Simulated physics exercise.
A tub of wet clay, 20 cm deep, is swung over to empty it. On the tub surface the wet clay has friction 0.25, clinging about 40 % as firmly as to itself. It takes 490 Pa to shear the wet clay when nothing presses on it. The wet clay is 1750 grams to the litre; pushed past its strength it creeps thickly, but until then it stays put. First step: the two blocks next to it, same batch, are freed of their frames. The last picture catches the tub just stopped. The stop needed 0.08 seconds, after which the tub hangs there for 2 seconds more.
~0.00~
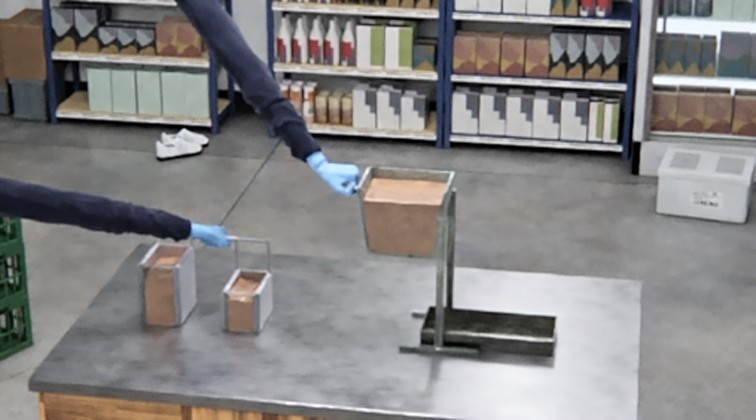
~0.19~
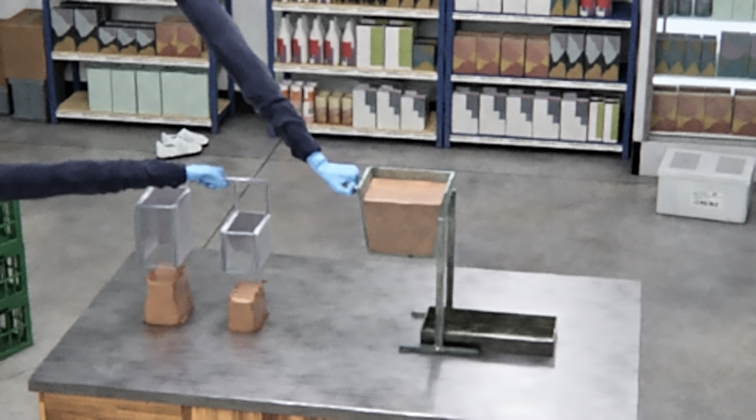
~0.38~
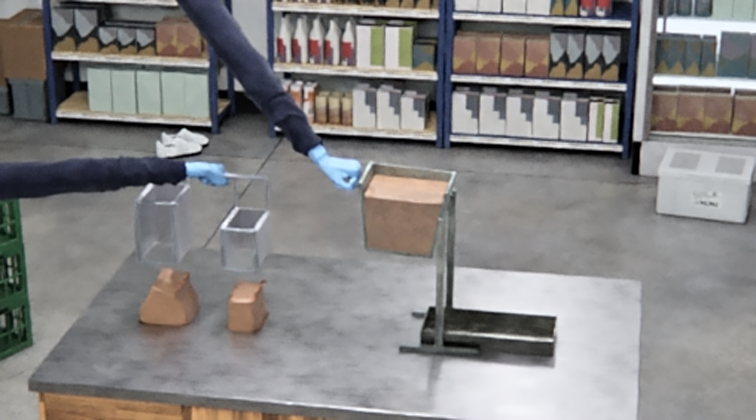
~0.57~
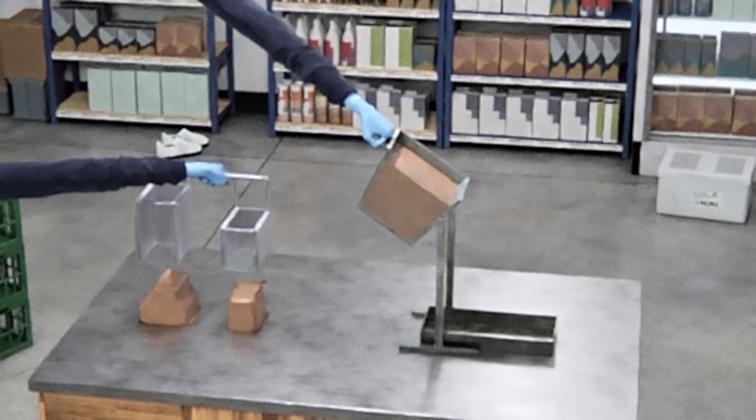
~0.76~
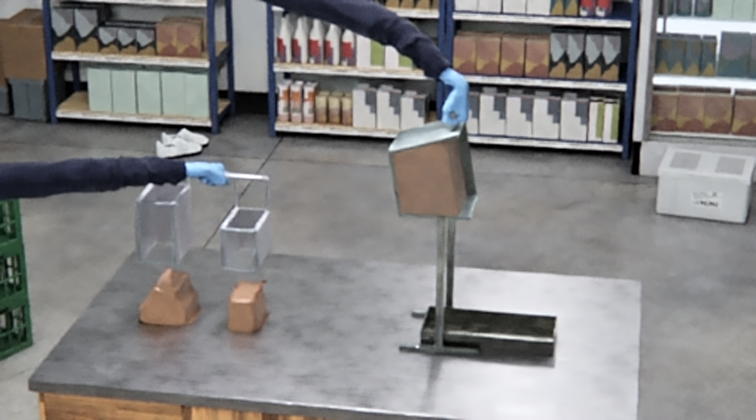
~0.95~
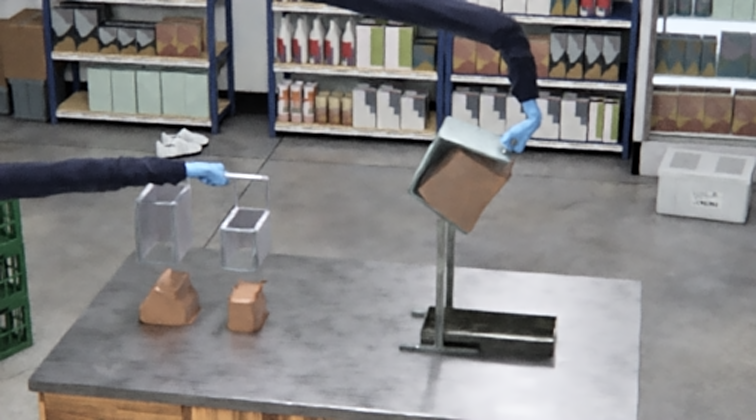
At first, two gloved hands hold a frame over two blocks of wet clay and a clay-filled tub on a stand. The left hand lifts the frame clear, and the left block slumps while the smaller one keeps its shape. Then the right hand swings the tub over rightward, the clay still inside.
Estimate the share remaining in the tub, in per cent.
I would say roughly 0 per cent remains in the tub.
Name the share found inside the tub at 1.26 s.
Around 0 per cent.
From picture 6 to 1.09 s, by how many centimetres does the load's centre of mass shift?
Close to 17 centimetres.
By 1.09 s, the tub is at 116 degrees and holds 20 %.
By 1.26 s, the tub is at 116 degrees and holds 0 %.
By 1.43 s, the tub is at 116 degrees and holds 0 %.
By 1.60 s, the tub is at 116 degrees and holds 0 %.
By 2.95 s, at the end, the tub is at 116 degrees and holds 0 %.
